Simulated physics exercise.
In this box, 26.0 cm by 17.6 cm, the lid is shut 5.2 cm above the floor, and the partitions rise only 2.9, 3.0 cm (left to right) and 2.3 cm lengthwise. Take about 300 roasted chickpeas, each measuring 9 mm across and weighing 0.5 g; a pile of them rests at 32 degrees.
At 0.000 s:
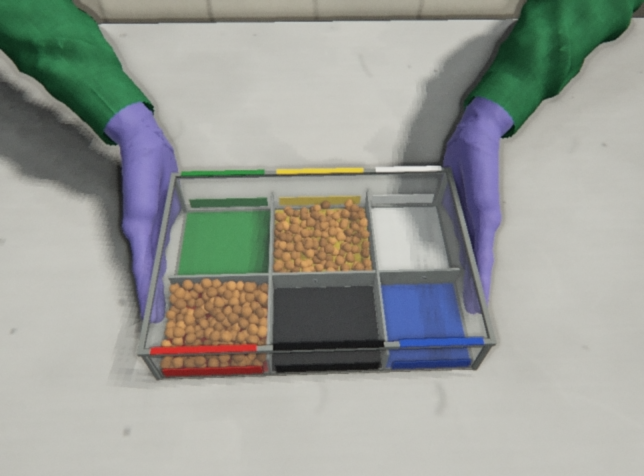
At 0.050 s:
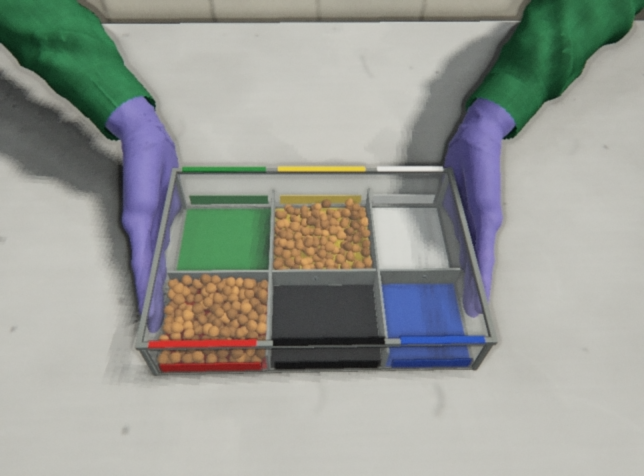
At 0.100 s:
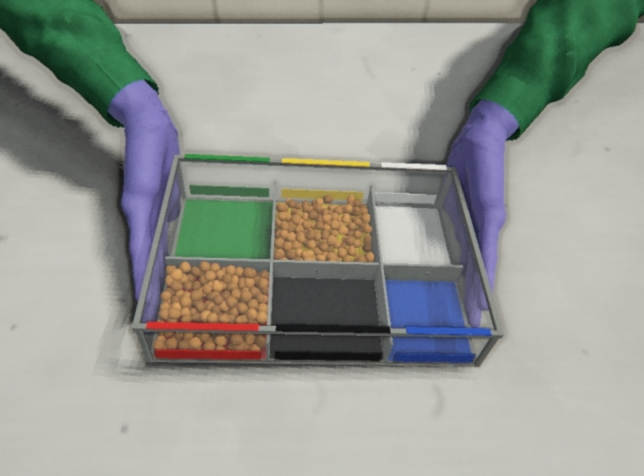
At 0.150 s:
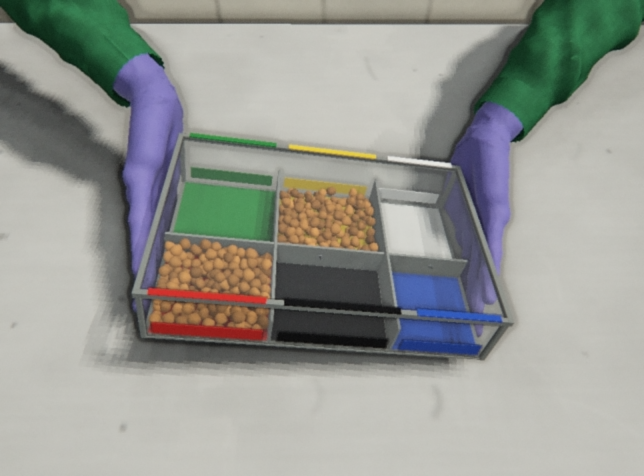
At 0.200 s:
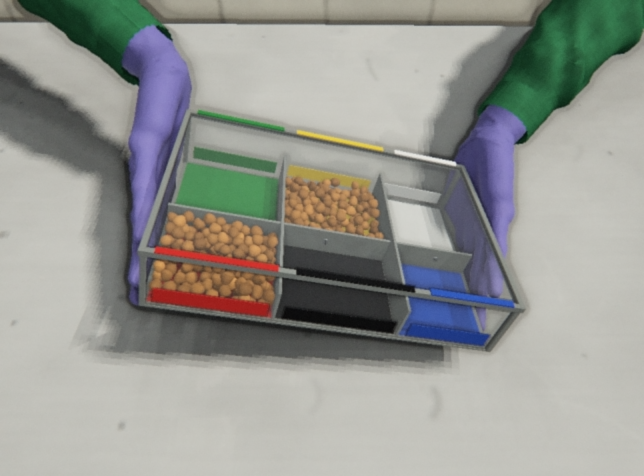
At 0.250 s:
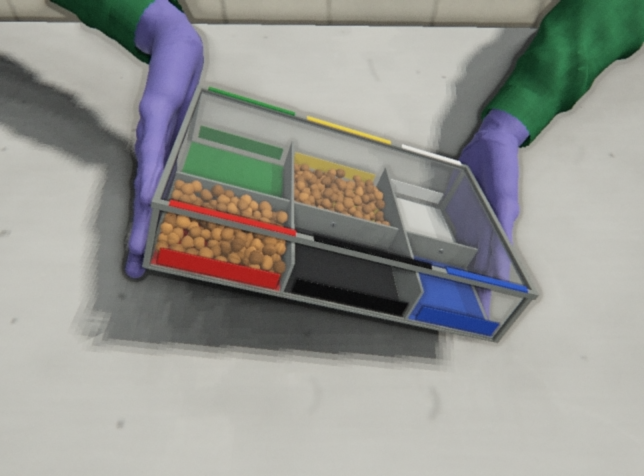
Two purple-gloved hands in green sleeves hold a clear-sided, shallow box on a pale grey surface, seen from above and in front by a still camera. Its six compartments are green, yellow and white at the back, red, black and blue at the front, with roasted chickpeas piled in red and yellow. The hands raise and tilt the box, its left side lifting higher than its right, while the piles keep their compartments.
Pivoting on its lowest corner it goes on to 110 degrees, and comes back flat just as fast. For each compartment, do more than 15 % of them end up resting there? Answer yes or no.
Red compartment: No, blue compartment: No, green compartment: No, yellow compartment: Yes, white compartment: Yes, black compartment: No.
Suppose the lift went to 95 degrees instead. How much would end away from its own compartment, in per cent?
I'd say close to 65 percent.
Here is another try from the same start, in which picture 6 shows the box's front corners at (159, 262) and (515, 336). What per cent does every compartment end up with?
Final shares: Red 0%, blue 25%, green 0%, yellow 10%, white 60%, black 5%.
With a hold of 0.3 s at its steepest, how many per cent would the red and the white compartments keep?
Then, in per cent: Red 0; white 45.
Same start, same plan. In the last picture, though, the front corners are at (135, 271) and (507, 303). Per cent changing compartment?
I'd say close to 65 in a hundred.
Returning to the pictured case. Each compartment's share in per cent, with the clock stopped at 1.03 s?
Red 10 %, blue 0 %, green 5 %, yellow 55 %, white 20 %, black 5 %.
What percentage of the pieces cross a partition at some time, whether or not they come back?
Something like 70 per cent of the pieces.
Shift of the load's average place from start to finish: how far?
Around 12.0 centimetres.
After 1.03 s, tilt 109 degrees; red 10 %, green 5 %, yellow 55 %, white 20 %, black 5 %.
After 1.55 s, tilt 47 degrees; yellow 50 %, white 45 %.
After 2.13 s, tilt 0 degrees; yellow 50 %, white 45 %.
At rest (2.8 s), red 0 %, blue 0 %, green 0 %, yellow 50 %, white 45 %, black 0 %.
